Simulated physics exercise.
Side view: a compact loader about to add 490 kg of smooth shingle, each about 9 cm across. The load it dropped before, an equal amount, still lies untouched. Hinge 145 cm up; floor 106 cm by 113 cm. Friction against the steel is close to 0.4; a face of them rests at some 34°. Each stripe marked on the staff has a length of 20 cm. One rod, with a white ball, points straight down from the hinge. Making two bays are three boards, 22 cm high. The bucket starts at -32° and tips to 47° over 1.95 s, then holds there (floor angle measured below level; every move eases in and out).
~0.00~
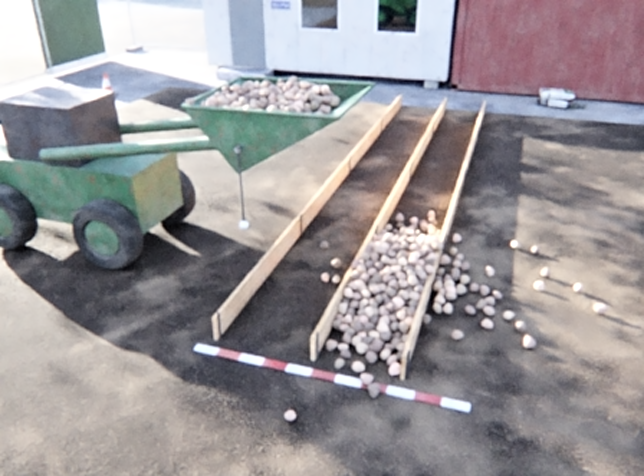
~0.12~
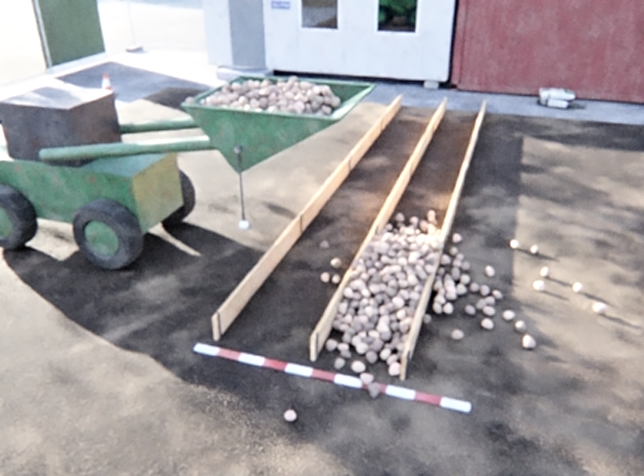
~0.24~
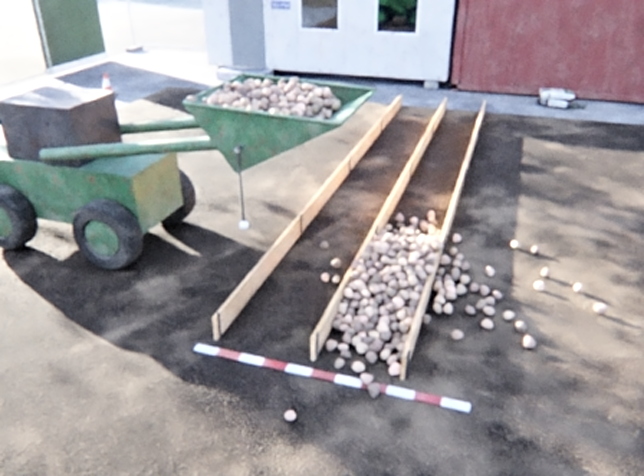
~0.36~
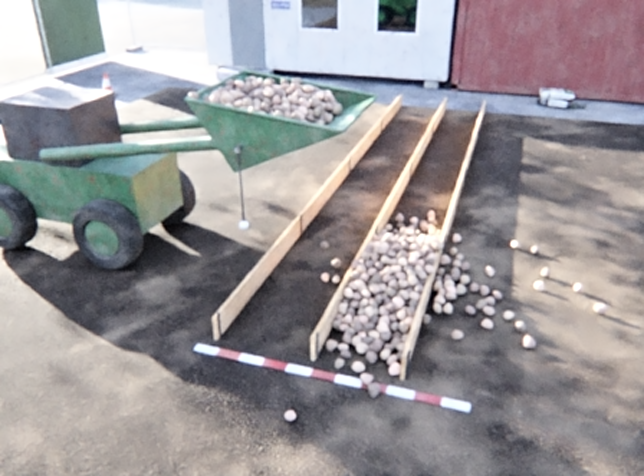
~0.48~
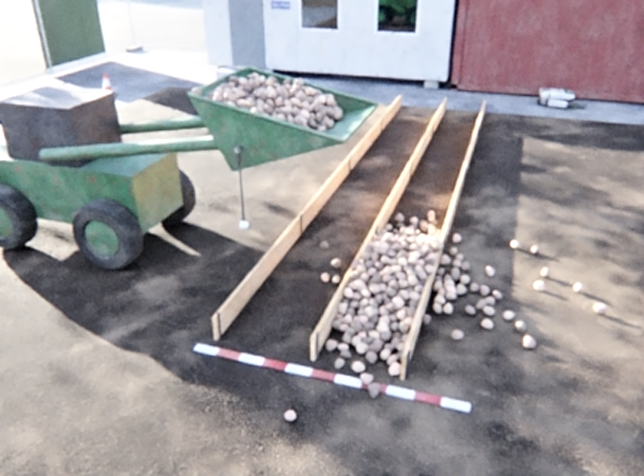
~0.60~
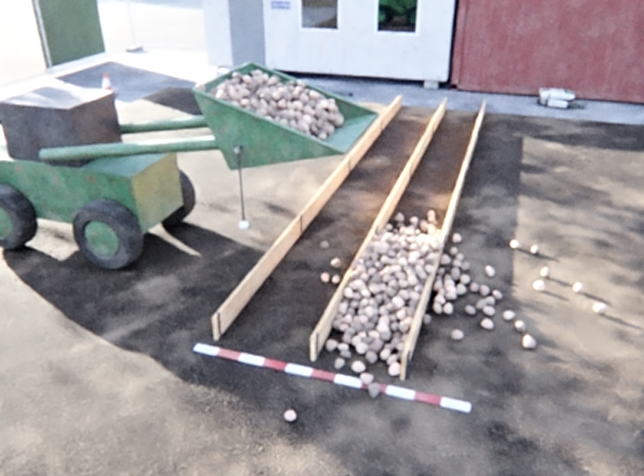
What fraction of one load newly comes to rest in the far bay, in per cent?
About 43 per cent.
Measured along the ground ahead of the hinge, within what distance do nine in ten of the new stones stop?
Distance: Roughly 130 cm.
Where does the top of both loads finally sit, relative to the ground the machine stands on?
Around 44 centimetres above that ground.
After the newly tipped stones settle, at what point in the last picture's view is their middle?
Roughly at (349, 270) in the last picture.
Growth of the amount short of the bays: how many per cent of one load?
Some 0 per cent of a load.
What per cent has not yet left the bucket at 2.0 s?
About 10 percent is still in there.
After 1.5 s the floor is at 35°; in per cent of one load, 87 in the bucket, 10 in the near bay, 95 in the far bay, 8 past the last board; the foremost stones are at (545, 287).
After 2.0 s the floor is at 47°; in per cent of one load, 8 in the bucket, 51 in the near bay, 133 in the far bay, 8 past the last board; the foremost stones are at (545, 287).
After 2.4 s the floor is at 47°; in per cent of one load, 0 in the bucket, 54 in the near bay, 136 in the far bay, 10 past the last board; the foremost stones are at (545, 287).
After 5.2 s the floor is at 47°; in per cent of one load, 0 in the bucket, 55 in the near bay, 134 in the far bay, 11 past the last board; the foremost stones are at (546, 287). Net gain in the far bay, 43.
